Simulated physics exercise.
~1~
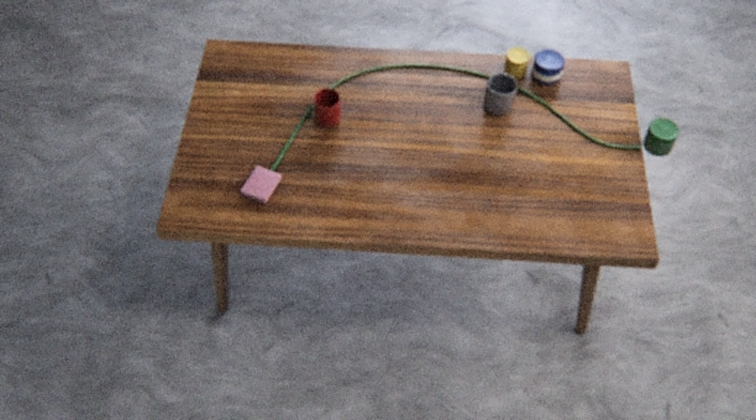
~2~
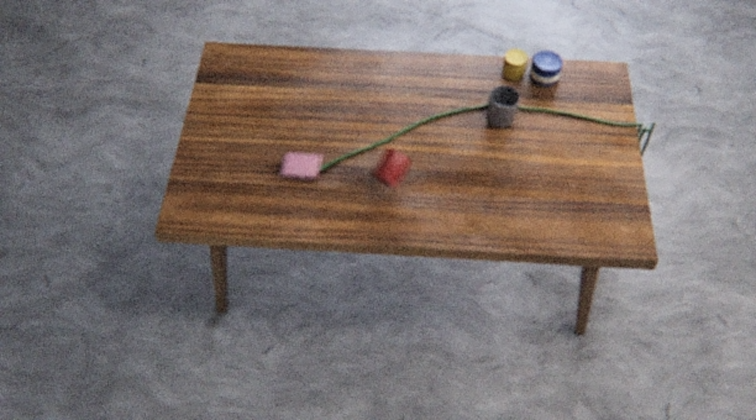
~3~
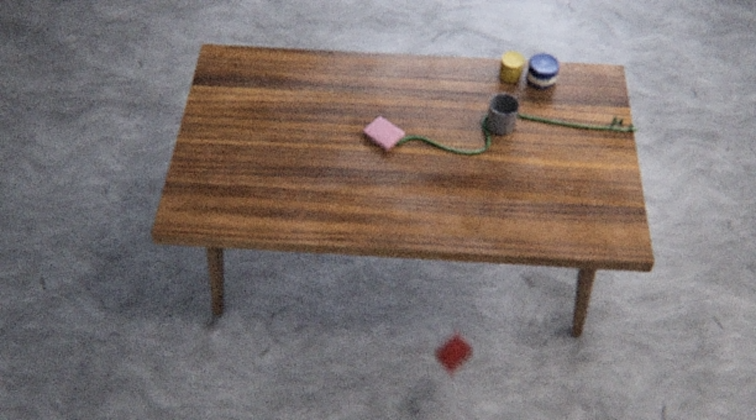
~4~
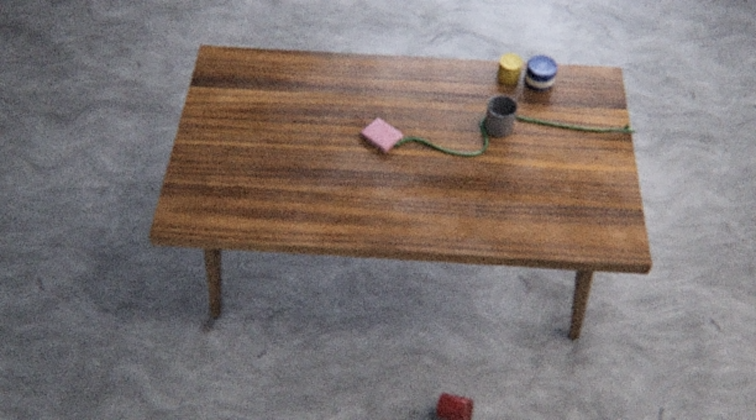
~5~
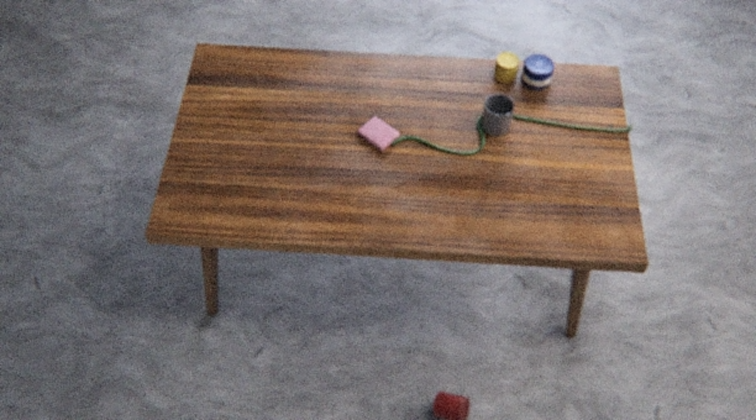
A brown wooden table stands on a mottled grey floor, seen from above and in front in a slightly swaying view. A green cable curves from a flat pink object at the left, past a red cup and a grey mug, to a green cylinder at the right edge, with a yellow tub and a blue canister at the back. The green cylinder disappears from the right edge as the cable straightens and the pink object slides right. The red cup tips toward the front, drops off and ends lying on the floor. The pink object stops mid-table, while the mug stays up.
